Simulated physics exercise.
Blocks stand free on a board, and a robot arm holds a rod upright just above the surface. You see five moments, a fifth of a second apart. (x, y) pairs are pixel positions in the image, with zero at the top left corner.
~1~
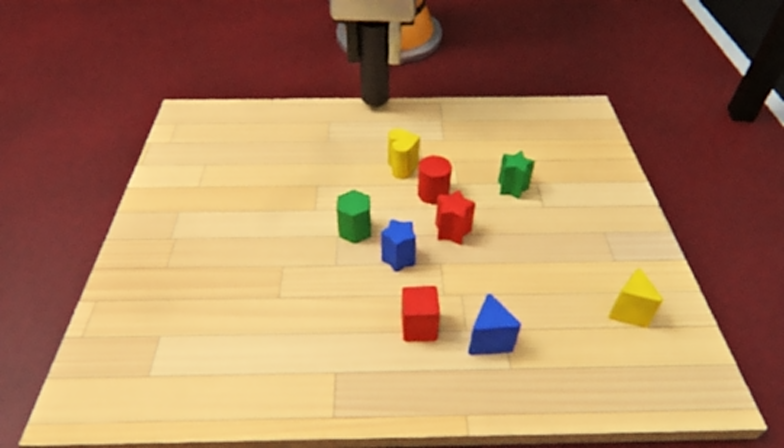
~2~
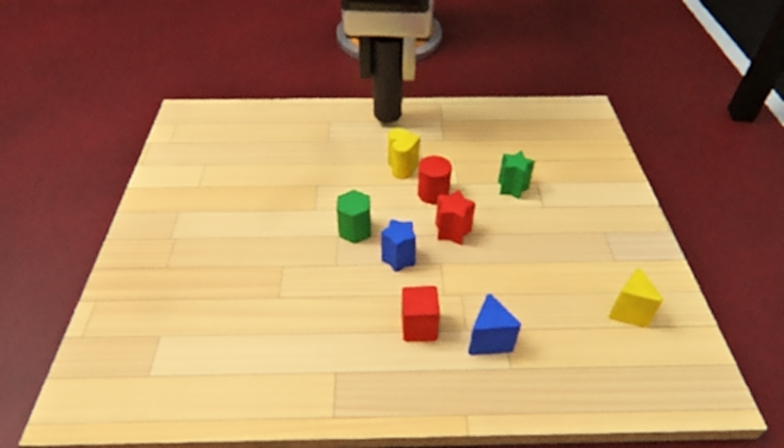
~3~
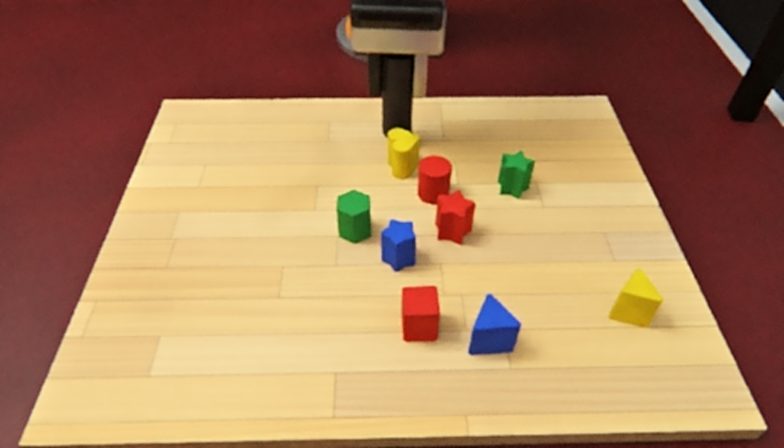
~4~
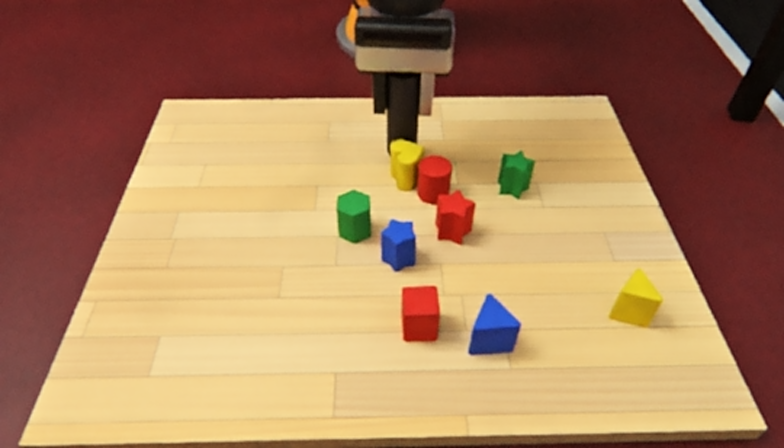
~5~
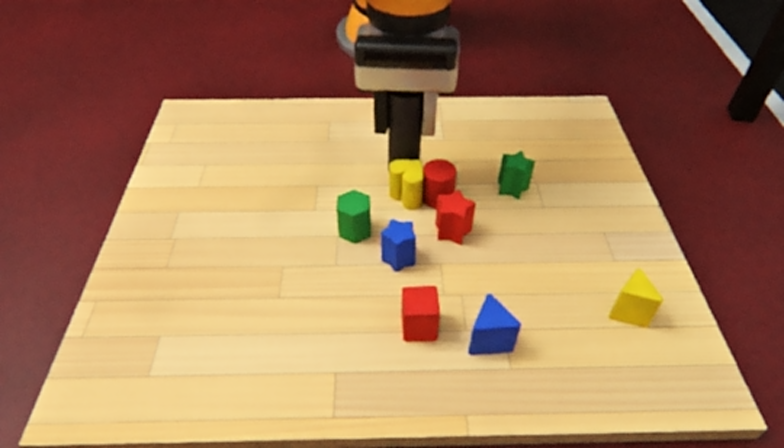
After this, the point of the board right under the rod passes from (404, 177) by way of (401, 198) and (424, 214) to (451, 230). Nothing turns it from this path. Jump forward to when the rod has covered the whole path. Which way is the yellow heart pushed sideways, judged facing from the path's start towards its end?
It moves off to the right.
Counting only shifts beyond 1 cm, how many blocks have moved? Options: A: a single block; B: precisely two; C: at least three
C
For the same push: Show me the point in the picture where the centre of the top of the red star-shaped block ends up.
Its top face will be centred at roughly (488, 217).
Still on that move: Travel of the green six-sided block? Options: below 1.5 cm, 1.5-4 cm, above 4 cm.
It moves only a bit, under 1.5 cm.
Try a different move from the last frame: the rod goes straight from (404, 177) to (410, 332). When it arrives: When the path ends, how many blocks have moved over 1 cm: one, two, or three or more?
Moved: 3 or more.
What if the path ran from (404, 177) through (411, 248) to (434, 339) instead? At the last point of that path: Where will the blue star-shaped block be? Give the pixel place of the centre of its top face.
The top centre is at (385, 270).
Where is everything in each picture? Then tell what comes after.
The first picture shows tip of the rod (375, 98), middles of tops, green six-sided block (353, 202), blue star-shaped block (400, 230), yellow heart (403, 139), red circular block (436, 165), red star-shaped block (456, 203).
The second picture shows rod (388, 114), nothing pushed.
The third picture shows rod (397, 132), nothing pushed.
The fourth picture shows rod (402, 150), yellow heart (407, 150).
The fifth picture shows rod (408, 169), green six-sided block (353, 202), blue star-shaped block (400, 230), yellow heart (408, 169), red circular block (440, 169), red star-shaped block (456, 203).
What follows on the original path. One third of the way, rod (401, 191); yellow heart (412, 191), turned 20° anticlockwise.
Two thirds of the way, rod (425, 207); yellow heart (425, 209); red circular block (452, 171).
At the end, rod (452, 222); green six-sided block unmoved; blue star-shaped block unmoved; yellow heart (428, 217), turned 35° clockwise; red circular block (453, 171); red star-shaped block (488, 217).
